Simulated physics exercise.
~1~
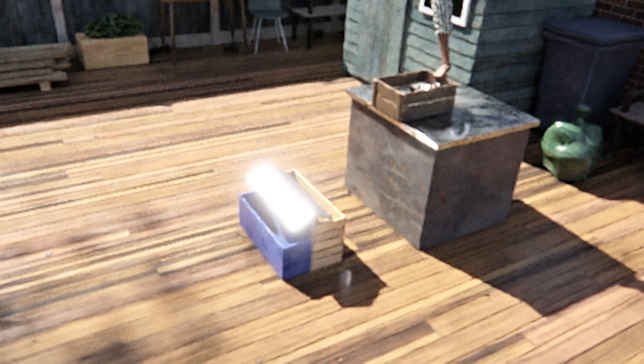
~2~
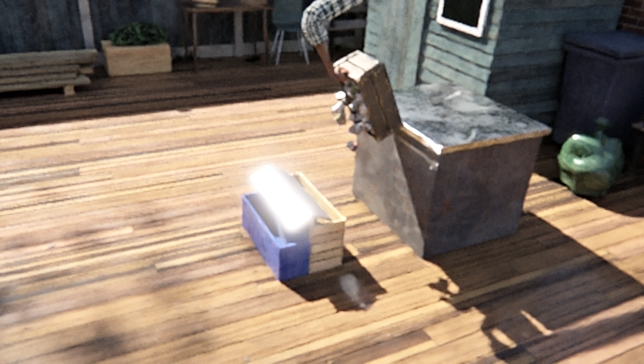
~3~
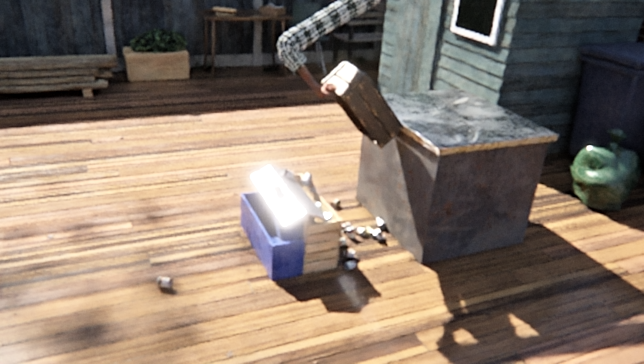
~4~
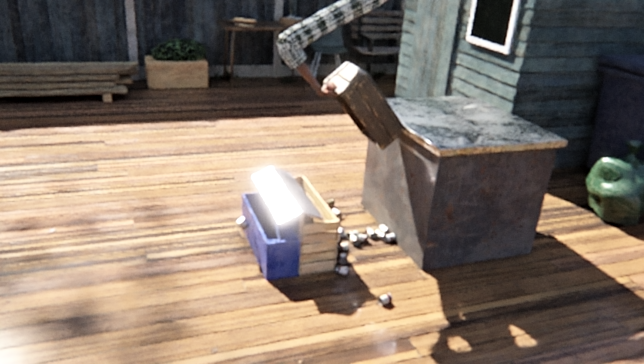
The clip opens on a sunlit wooden deck, where a hand rests by a dark crate of small tins on top of a grey bench. Below, a pale wooden tote and a blue tote stand side by side, with a bright glare over the divide between them. An arm in a checked sleeve tips the crate steeply to the left, and the tins begin to tumble out. Many land on the boards between the bench and the wooden tote, while one rolls out to the left. The view drifts slightly sideways, and the scattered tins lie beside the totes as the crate stays tipped.
